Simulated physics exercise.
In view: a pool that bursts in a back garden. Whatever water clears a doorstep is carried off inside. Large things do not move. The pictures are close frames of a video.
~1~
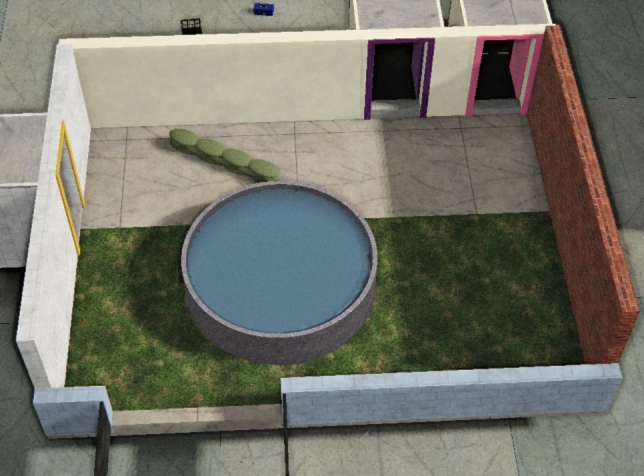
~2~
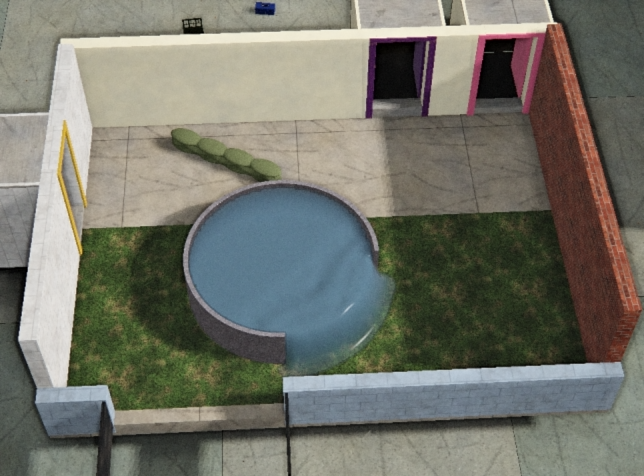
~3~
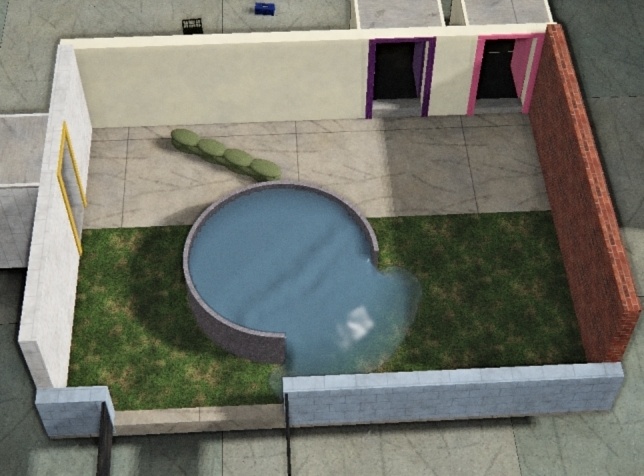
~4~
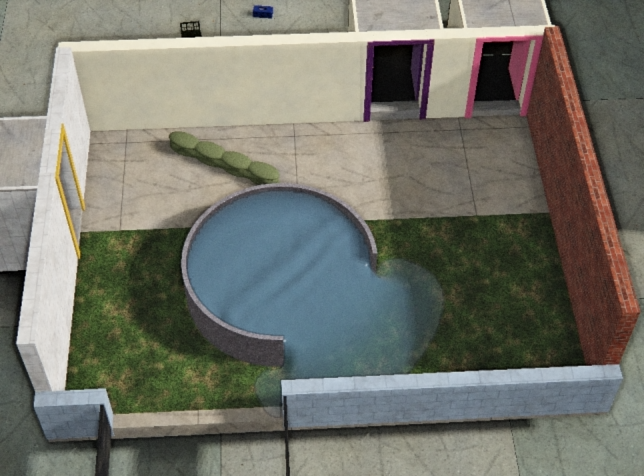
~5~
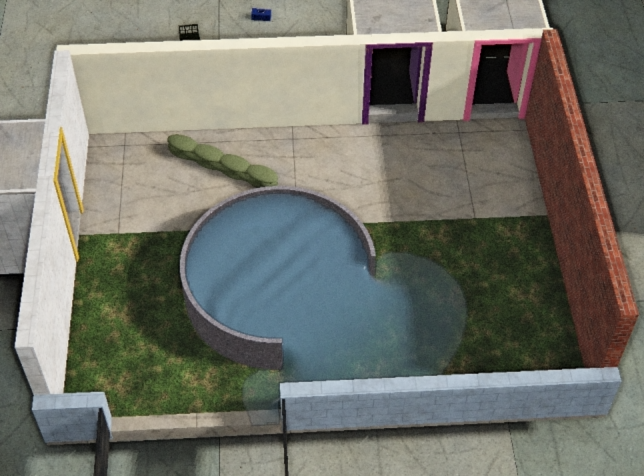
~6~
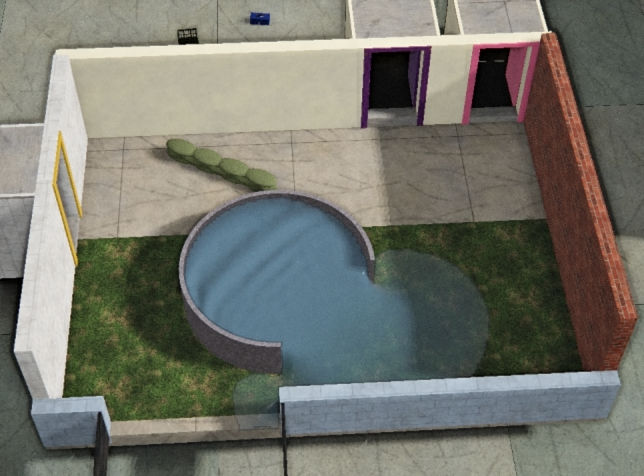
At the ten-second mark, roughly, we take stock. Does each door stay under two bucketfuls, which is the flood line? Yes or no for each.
Pink door - no, it floods; yellow door - yes, stays under; purple door - yes, stays under.
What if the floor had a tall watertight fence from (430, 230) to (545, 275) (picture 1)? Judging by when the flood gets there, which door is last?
It's the yellow-painted one.
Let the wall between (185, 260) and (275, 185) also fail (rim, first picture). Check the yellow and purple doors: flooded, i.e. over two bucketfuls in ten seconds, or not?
The yellow door tops the mark and the purple door stays below the mark.
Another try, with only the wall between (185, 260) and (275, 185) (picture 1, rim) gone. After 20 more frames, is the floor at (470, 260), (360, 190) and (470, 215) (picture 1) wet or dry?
The first spot is spared, the second swamped, the third spared.
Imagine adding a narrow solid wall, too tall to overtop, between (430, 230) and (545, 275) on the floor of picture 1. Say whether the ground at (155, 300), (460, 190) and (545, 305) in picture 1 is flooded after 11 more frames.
Lab note - spot 1 parched, spot 2 parched, spot 3 inundated.
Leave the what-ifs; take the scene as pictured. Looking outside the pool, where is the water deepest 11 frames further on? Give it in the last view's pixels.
Point to roughly (581, 397).
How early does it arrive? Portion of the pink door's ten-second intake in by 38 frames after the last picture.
Close to 75 out of every hundred.
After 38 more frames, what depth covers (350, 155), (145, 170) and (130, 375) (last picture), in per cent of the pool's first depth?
The depth comes out near 18, 0 and 8 per cent.
A moment on, water covers 25 % of the floor; the pink door not reached, the yellow door not reached, the purple door not reached.
Next, water covers 35 % of the floor; the pink door not reached, the yellow door not reached, the purple door not reached.
Then, water covers 50 % of the floor; the pink door not reached, the yellow door not reached, the purple door not reached.
Later, water covers 80 % of the floor; the pink door far over two buckets in, the yellow door not reached, the purple door wet at the sill, nothing in.
In the end, water covers 95 % of the floor; the pink door far over two buckets in, the yellow door wet at the sill, nothing in, the purple door wet at the sill, nothing in.
